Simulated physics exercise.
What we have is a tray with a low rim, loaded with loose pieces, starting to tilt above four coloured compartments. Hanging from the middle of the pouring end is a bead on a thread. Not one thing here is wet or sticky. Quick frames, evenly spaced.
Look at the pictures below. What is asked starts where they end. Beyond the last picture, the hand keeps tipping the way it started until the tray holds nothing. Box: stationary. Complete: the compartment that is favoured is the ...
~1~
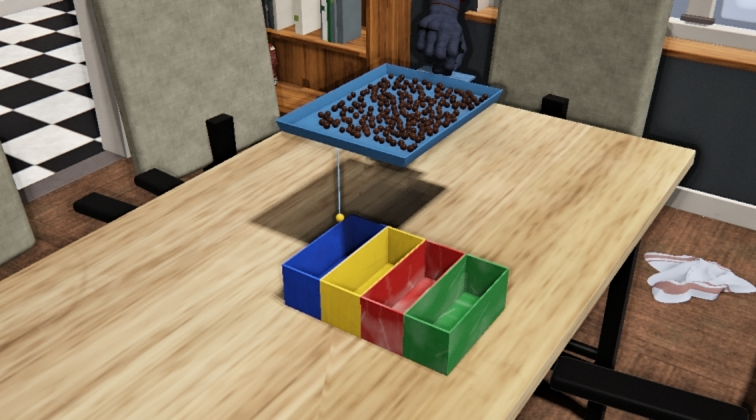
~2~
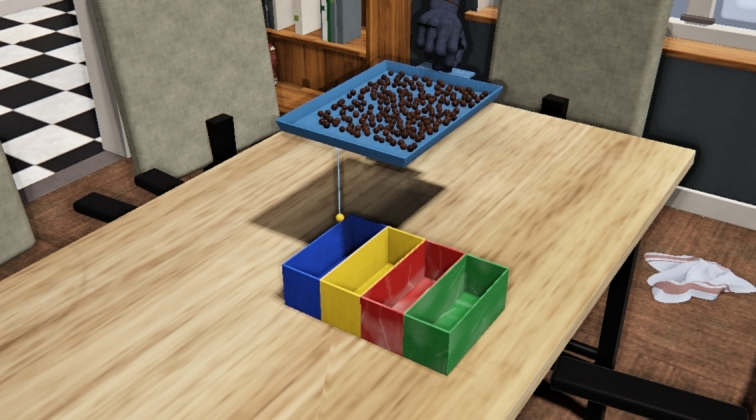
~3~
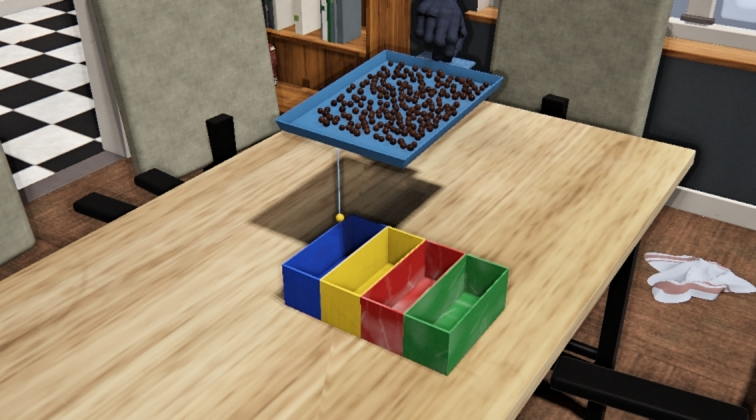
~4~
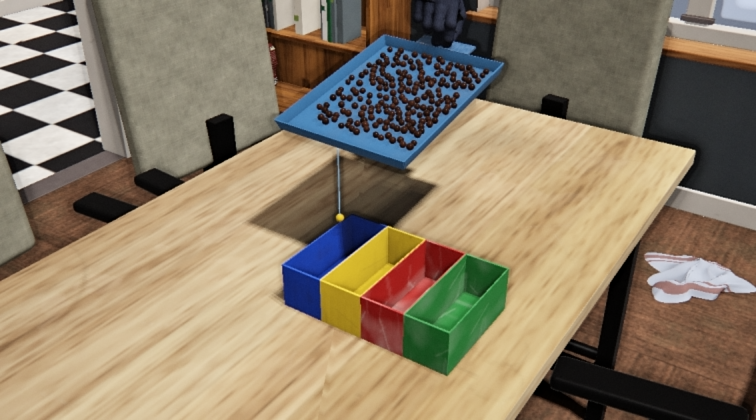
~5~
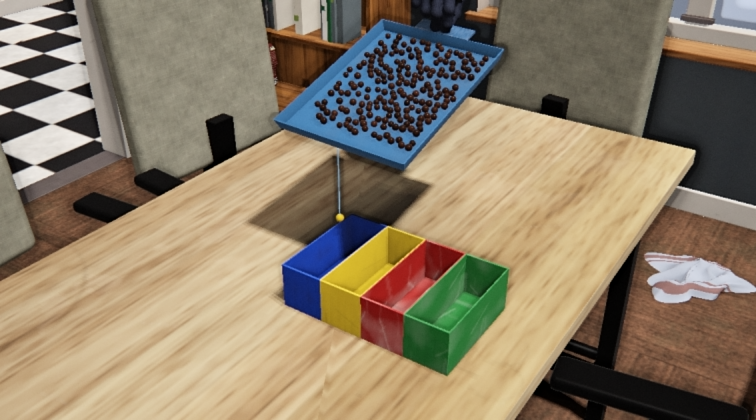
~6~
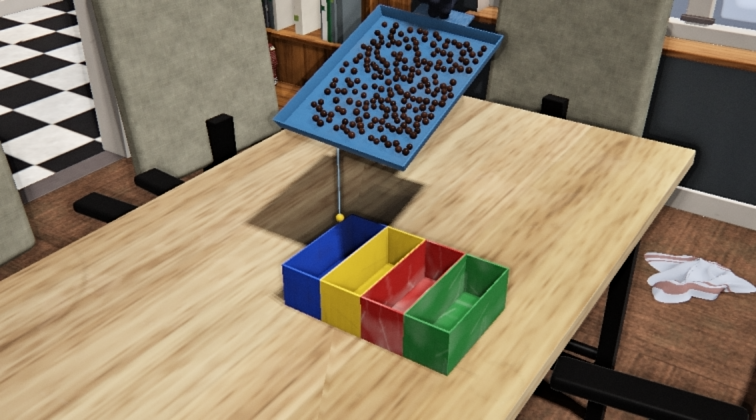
... Yellow one.
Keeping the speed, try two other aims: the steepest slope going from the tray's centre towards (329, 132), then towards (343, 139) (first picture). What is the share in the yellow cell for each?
Respectively 0 % and 10 %.
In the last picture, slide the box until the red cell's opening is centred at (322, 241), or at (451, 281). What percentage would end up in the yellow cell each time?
Close to 10 in a hundred, then close to 20 in a hundred.
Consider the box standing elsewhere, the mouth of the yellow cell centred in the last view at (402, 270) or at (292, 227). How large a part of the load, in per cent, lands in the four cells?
In order: 60 per cent and 70 per cent.
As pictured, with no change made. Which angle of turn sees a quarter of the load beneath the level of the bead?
Roughly 70°.
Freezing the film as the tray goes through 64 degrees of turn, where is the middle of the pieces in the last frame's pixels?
The middle of the load sits near (361, 159).
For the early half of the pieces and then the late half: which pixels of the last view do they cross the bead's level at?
Earlier half at (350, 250), later half at (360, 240).
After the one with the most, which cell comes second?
The one in second place is that blue cell.
Shortly afterwards, tray tipped steeply; near half on the tray; a little in the yellow cell; only a few in the red cell; only a few in the blue cell; near a third falling or outside the box.
Next, tray tipped past a quarter turn; only a few on the tray; near a third in the yellow cell; near a quarter in the blue cell; a little in the red cell; only a few in the green cell; near a quarter falling or outside the box.
Some moments later, tray tipped past a quarter turn; near half in the yellow cell; near a third in the blue cell; a little in the red cell; only a few in the green cell; near a quarter falling or outside the box.
In the end, tray tipped past a quarter turn; near half in the yellow cell; near a third in the blue cell; a little in the red cell; only a few in the green cell; near a quarter outside the box.
